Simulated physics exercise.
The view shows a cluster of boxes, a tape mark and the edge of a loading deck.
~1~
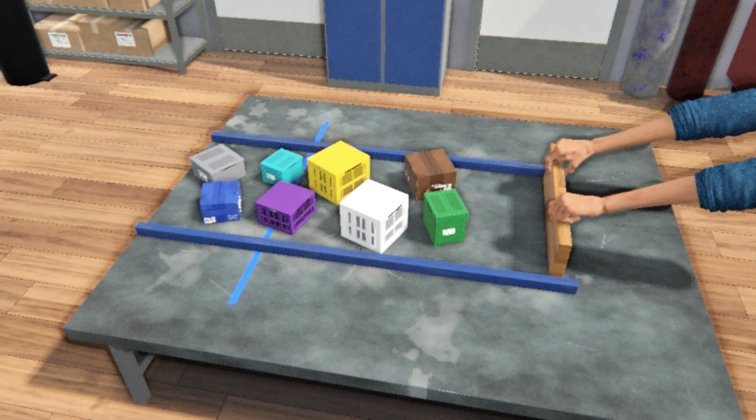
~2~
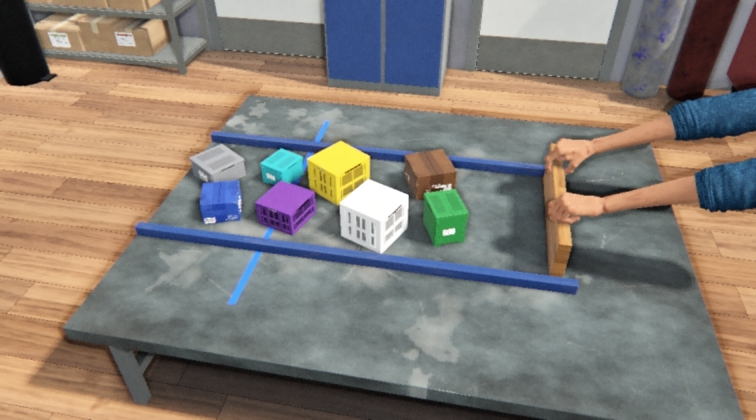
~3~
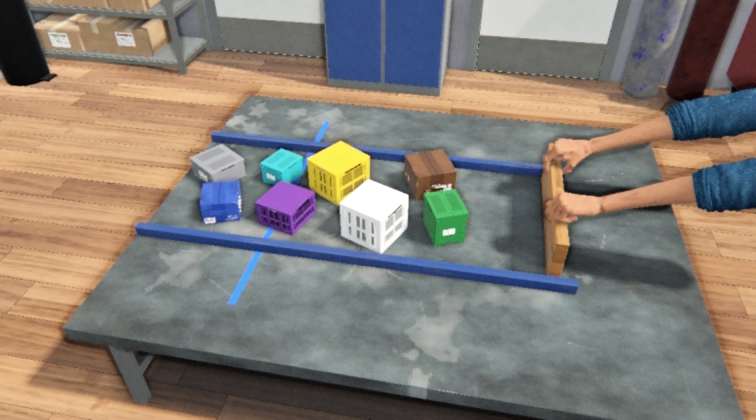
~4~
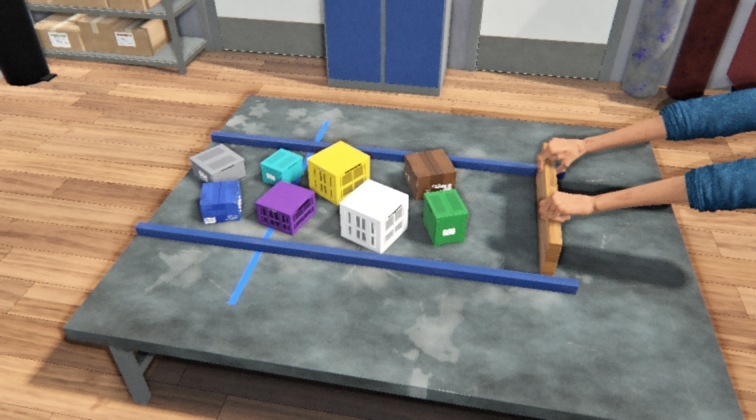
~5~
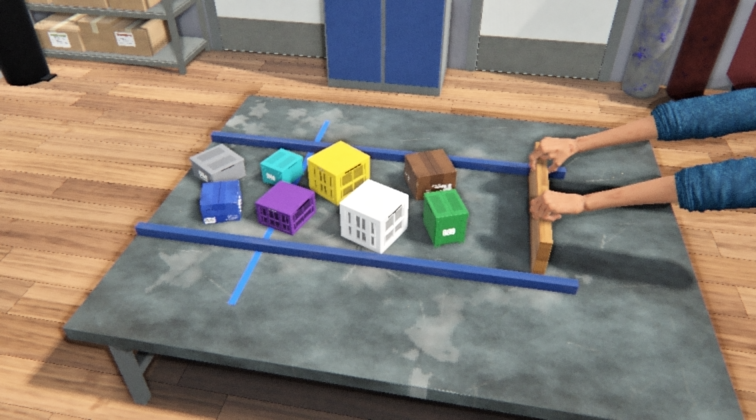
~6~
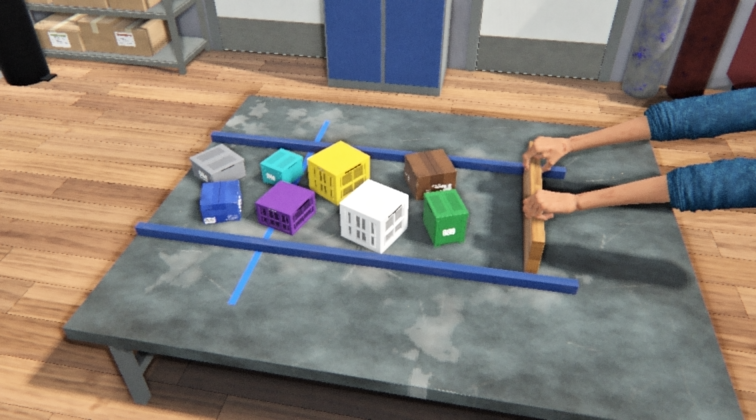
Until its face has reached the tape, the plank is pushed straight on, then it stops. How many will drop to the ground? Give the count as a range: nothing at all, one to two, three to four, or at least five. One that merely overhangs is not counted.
The count is one to two.
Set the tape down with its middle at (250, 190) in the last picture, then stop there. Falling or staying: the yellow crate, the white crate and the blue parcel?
Here's how it goes: The yellow crate stays where it is, the white crate stays where it is, and the blue parcel ends up below.
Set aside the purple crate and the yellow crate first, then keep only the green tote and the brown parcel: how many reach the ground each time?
Count of fallen: 0 / 0.
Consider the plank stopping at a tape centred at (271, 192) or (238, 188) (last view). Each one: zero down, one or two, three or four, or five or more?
For the first place I'd say just one or two, and for the second 3 or 4.
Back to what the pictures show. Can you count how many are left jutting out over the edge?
The number would be 0.
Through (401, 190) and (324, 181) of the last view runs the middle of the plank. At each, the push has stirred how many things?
Answer - first 4, then 8.
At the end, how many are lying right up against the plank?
Count: 2.
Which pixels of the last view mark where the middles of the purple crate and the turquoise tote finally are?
The first comes to rest at (183, 197), and the second at (203, 174).
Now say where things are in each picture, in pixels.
The first frame shows grey tote (218, 167); blue parcel (222, 202); turquoise tote (283, 169); plank (556, 207); tape (289, 194).
The second frame shows blue parcel (222, 202); green tote (444, 218).
The third frame shows turquoise tote (283, 169); brown parcel (430, 175).
The fourth frame shows grey tote (218, 167); purple crate (286, 207).
The fifth frame shows blue parcel (222, 202); white crate (374, 216).
The sixth frame shows grey tote (218, 167); blue parcel (222, 202); turquoise tote (283, 169); plank (533, 205); tape (289, 194).
Soon after, none off yet; grey tote at rest near (218, 167); blue parcel at rest near (222, 202); turquoise tote at rest near (283, 169).
In the end, the number that fall off is one or two; gone, blue parcel and grey tote.
